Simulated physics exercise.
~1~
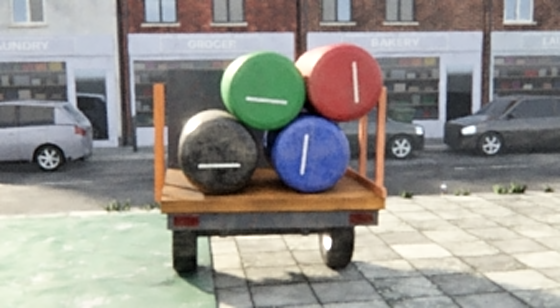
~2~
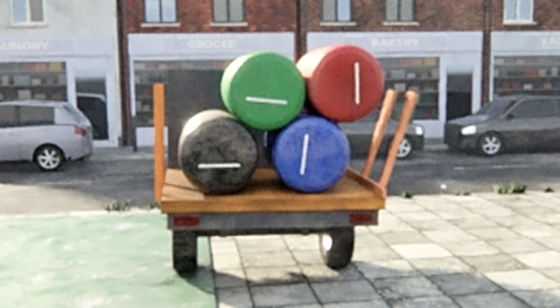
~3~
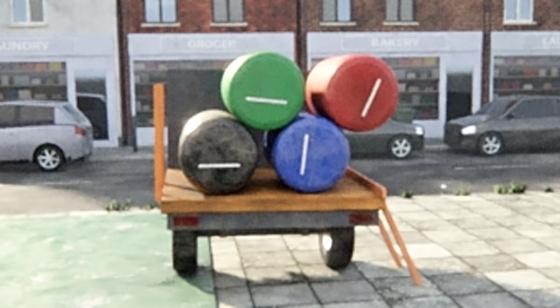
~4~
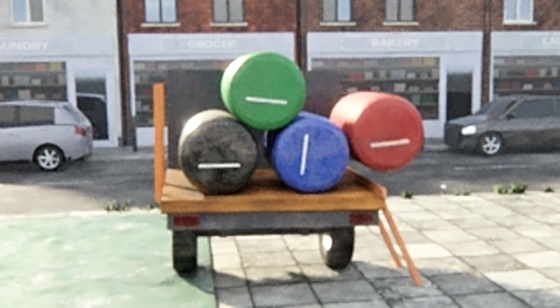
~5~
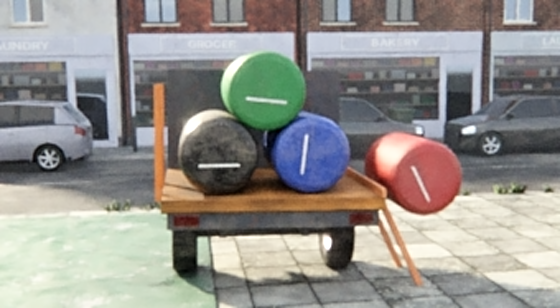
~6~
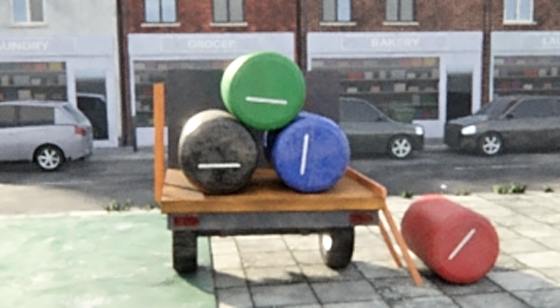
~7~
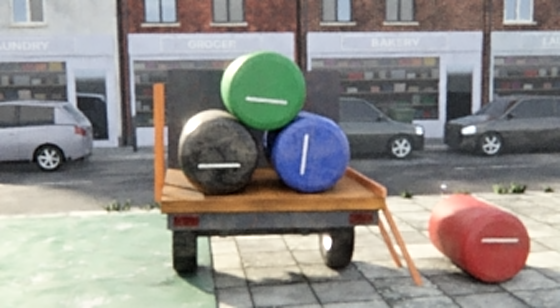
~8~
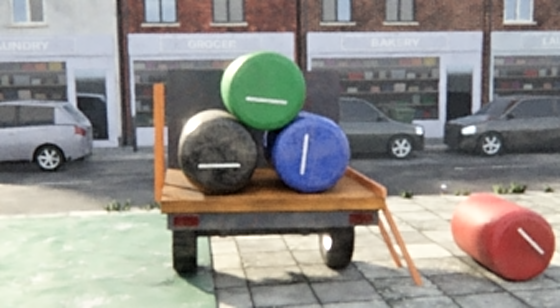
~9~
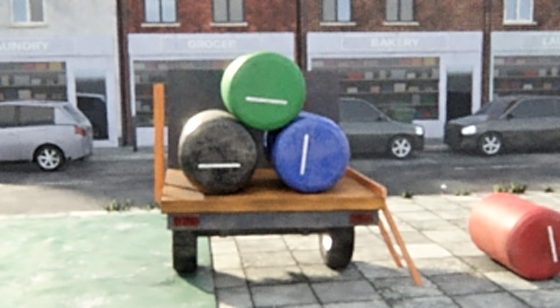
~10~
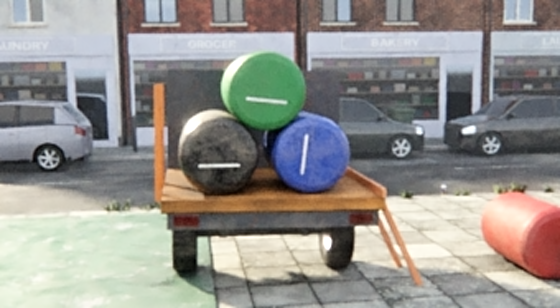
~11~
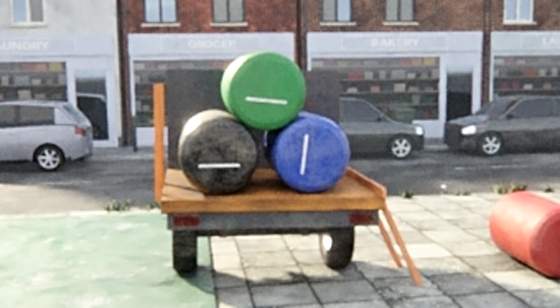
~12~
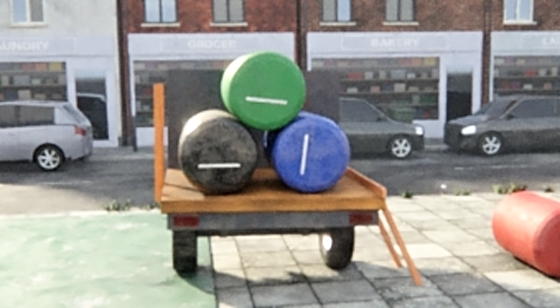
A flat wooden trailer stands end-on on a paved street, seen from behind by a still camera, with parked cars and brick shopfronts beyond. Four round bales with white marks are stacked on it, black and blue on the deck, green and red on top, between upright orange posts. The posts on the right swing outward and down, while those on the left stay up. The red bale rolls right over the blue one, drops off the edge and lands on the paving. It rolls slowly further right and stops partly out of view, while the other three stay stacked.
